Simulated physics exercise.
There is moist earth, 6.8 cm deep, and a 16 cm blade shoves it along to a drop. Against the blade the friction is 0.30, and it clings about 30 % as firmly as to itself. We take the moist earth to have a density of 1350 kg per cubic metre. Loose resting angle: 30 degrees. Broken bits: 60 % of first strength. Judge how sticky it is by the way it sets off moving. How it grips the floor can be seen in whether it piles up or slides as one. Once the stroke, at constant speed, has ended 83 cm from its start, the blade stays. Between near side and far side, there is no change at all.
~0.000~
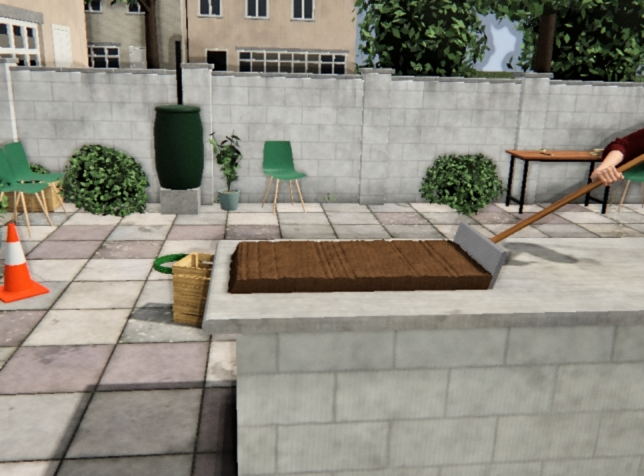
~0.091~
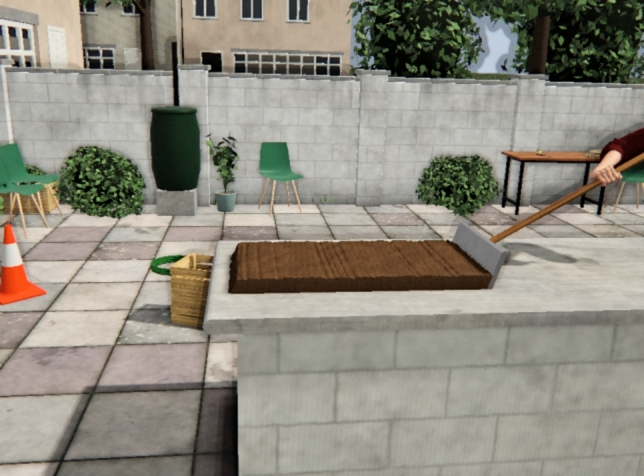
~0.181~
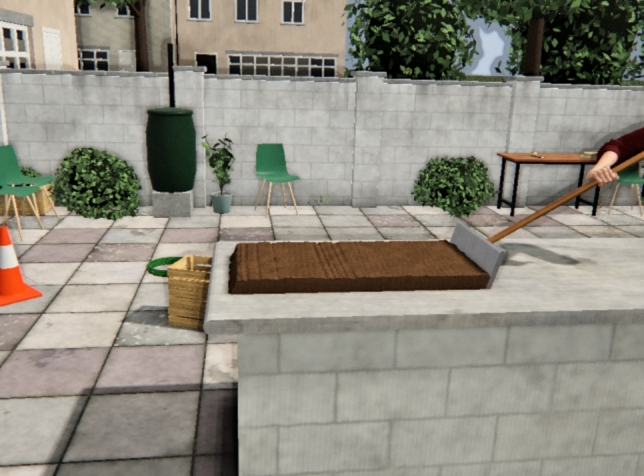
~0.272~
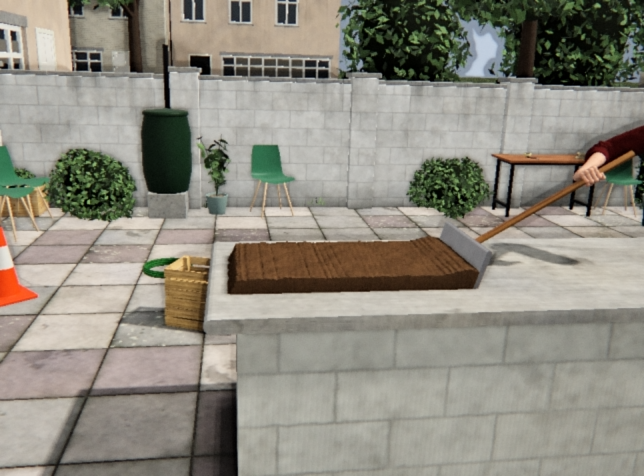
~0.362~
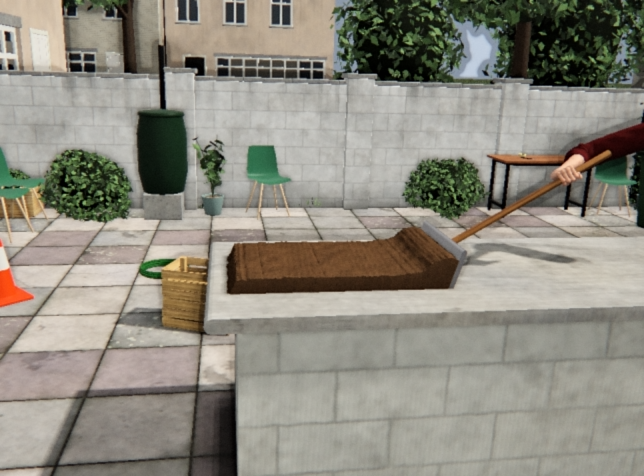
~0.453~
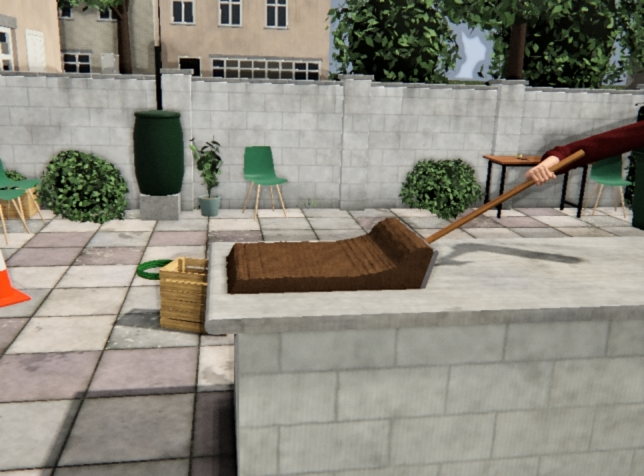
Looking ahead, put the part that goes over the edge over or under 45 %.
Prediction: It exceeds 45 %.
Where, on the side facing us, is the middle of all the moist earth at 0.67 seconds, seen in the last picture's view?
(307, 276) or thereabouts.
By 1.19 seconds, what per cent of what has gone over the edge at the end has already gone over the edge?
I'd reckon around 60 per cent.
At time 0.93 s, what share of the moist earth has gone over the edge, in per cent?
Value: Near 7 %.
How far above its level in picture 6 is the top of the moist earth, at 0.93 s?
Around 0 cm.
After 0.67 s, 0 % has gone over the edge.
After 0.93 s, 7 % has gone over the edge.
After 1.19 s, 46 % has gone over the edge.
After 1.44 s, 70 % has gone over the edge.
After 1.98 s, at the end, 71 % has gone over the edge.
